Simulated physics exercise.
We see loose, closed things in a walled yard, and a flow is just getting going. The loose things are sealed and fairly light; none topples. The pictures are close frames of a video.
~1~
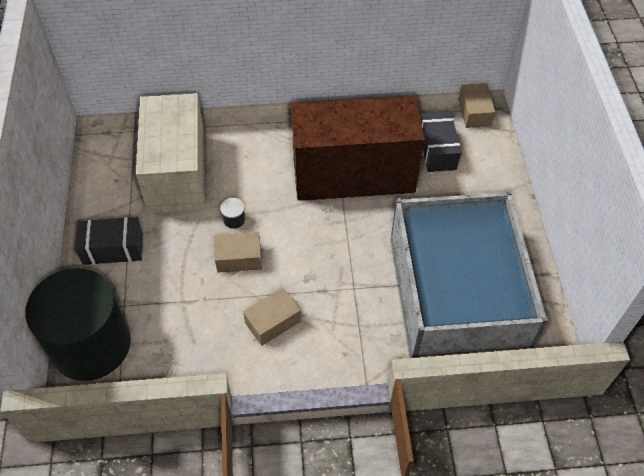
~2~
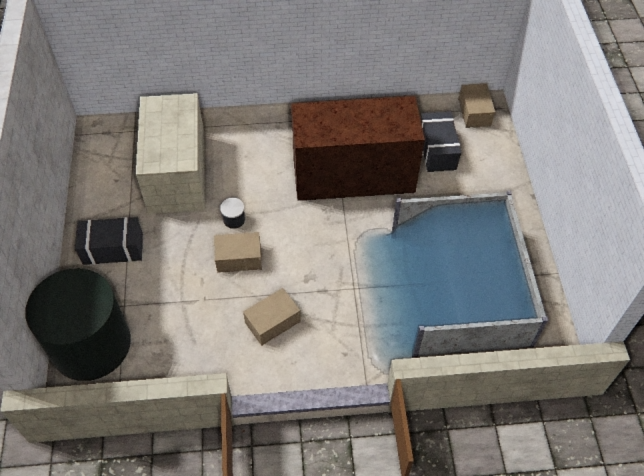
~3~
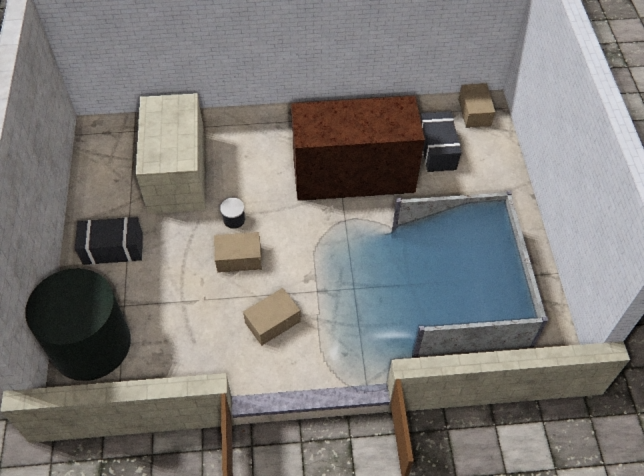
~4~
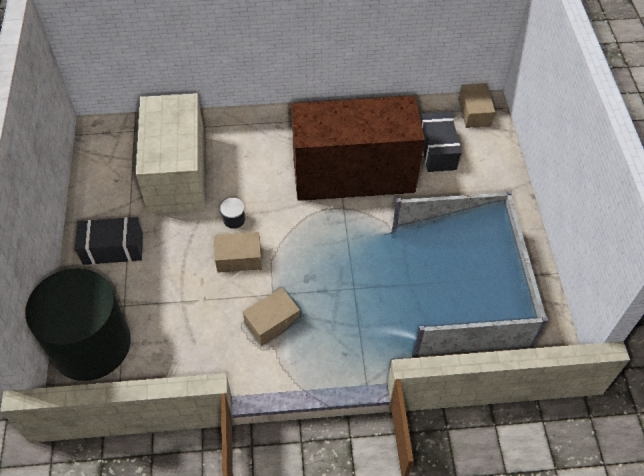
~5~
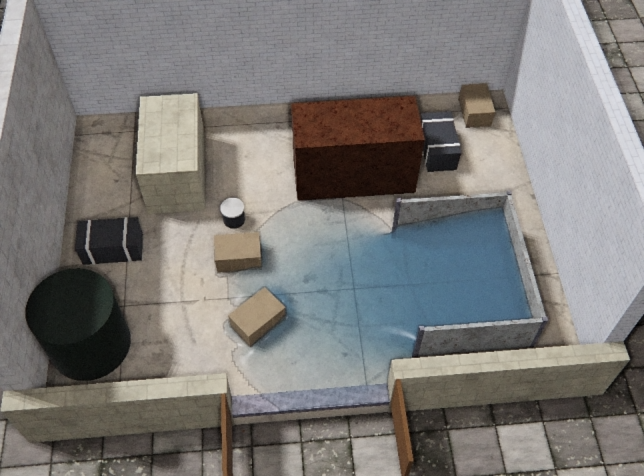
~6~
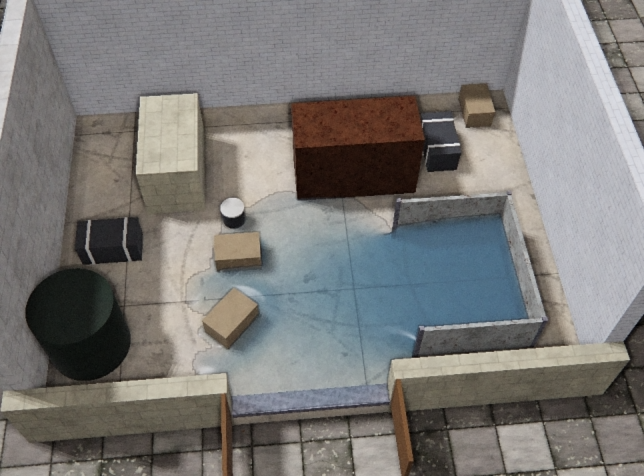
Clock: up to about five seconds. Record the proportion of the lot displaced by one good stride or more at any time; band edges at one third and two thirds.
A third to two thirds.
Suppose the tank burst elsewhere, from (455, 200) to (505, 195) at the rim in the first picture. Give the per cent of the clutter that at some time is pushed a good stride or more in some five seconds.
Near 70 in a hundred.
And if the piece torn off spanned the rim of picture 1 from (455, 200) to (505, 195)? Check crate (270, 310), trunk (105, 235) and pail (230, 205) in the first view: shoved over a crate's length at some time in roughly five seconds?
Falls short, falls short, travels that far.
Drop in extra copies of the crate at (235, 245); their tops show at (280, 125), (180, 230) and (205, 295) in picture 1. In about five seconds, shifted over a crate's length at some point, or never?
Stays put, displaced, displaced.
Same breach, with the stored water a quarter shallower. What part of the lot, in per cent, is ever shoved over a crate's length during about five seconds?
By my count, 60 %.
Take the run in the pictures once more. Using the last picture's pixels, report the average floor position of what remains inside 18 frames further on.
Mean position: About (278, 165).
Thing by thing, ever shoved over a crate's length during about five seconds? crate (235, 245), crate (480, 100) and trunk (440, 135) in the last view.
Went a long way, never got far, never got far.
A moment on, 1 of 7 are well off their spots; 0 afloat.
Next, 3 of 7 are well off their spots; 4 afloat.
Later, 4 of 7 are well off their spots; 2 afloat.
In the end, 4 of 7 are well off their spots, and 4 have been at some point; 3 afloat.
